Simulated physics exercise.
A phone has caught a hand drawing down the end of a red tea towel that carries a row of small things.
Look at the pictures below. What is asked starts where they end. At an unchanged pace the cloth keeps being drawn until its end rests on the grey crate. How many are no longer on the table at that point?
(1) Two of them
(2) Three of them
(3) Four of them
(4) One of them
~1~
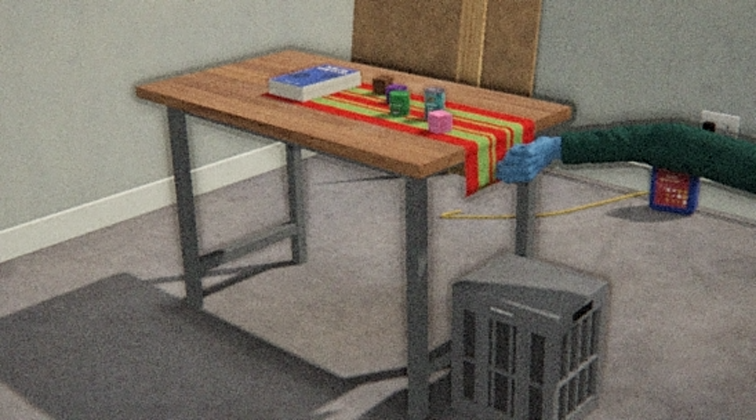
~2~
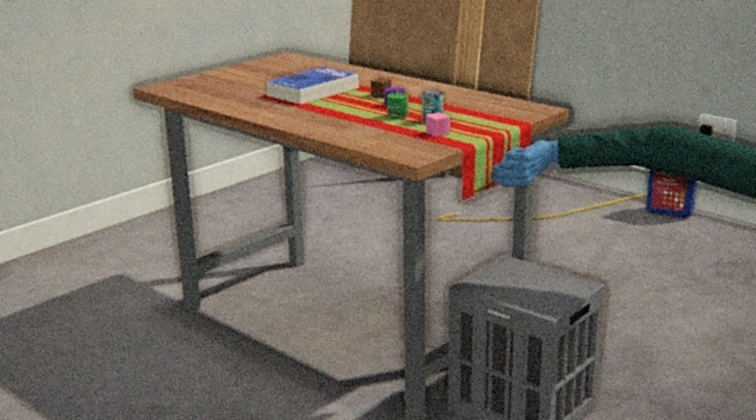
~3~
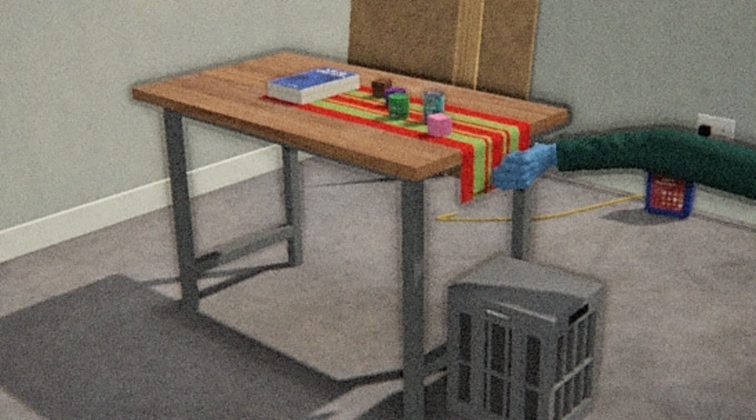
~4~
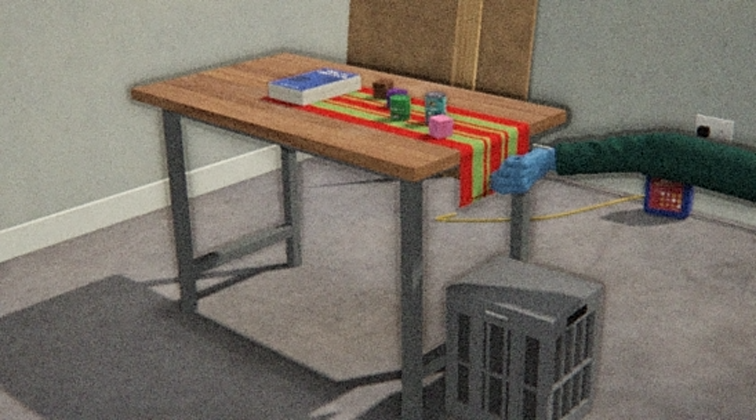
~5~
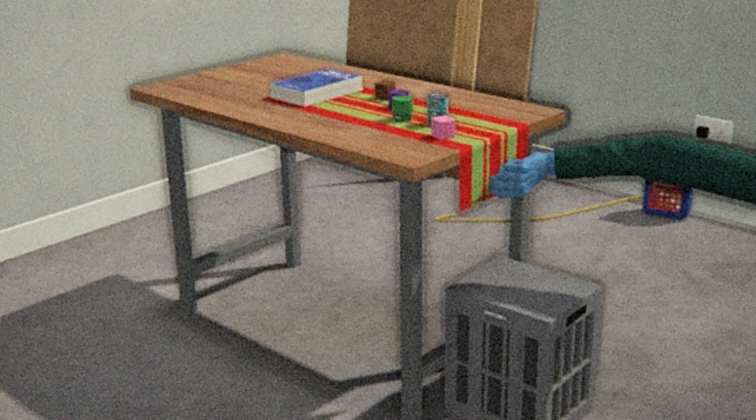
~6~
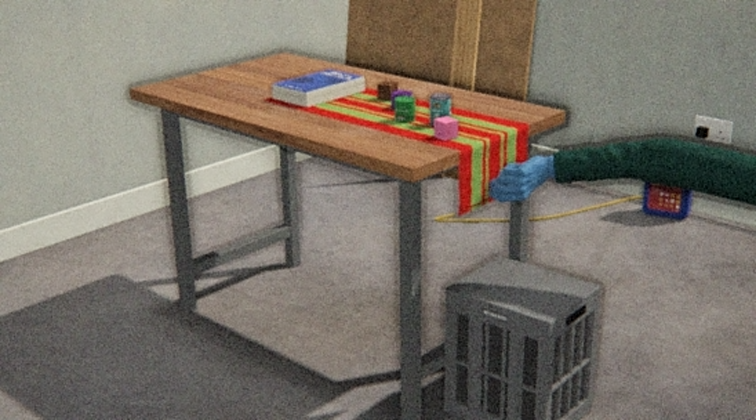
Two of them (1).
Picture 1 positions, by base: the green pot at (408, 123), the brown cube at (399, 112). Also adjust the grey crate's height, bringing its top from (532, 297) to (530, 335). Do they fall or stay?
The green pot? Lost. The brown cube? Lost.
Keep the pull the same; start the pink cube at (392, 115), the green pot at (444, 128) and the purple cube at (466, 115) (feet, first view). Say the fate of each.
Outcome: Pink cube stays, green pot falls away, purple cube falls away.
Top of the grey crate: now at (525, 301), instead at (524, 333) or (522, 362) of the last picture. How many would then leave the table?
Respectively 3 and 4.
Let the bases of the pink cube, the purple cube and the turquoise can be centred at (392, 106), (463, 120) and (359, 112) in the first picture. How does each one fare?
Here's the result: The pink cube remains in place, the purple cube leaves the top and the turquoise can remains in place.
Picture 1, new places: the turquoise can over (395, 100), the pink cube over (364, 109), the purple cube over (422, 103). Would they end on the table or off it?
The turquoise can stays aboard, the pink cube stays aboard, the purple cube stays aboard.
Soon after, hem near (494, 233); all still up.
After that, hem on the crate; pink cube and turquoise can gone.
In the end, hem on the crate; pink cube and turquoise can gone. It carries off two.
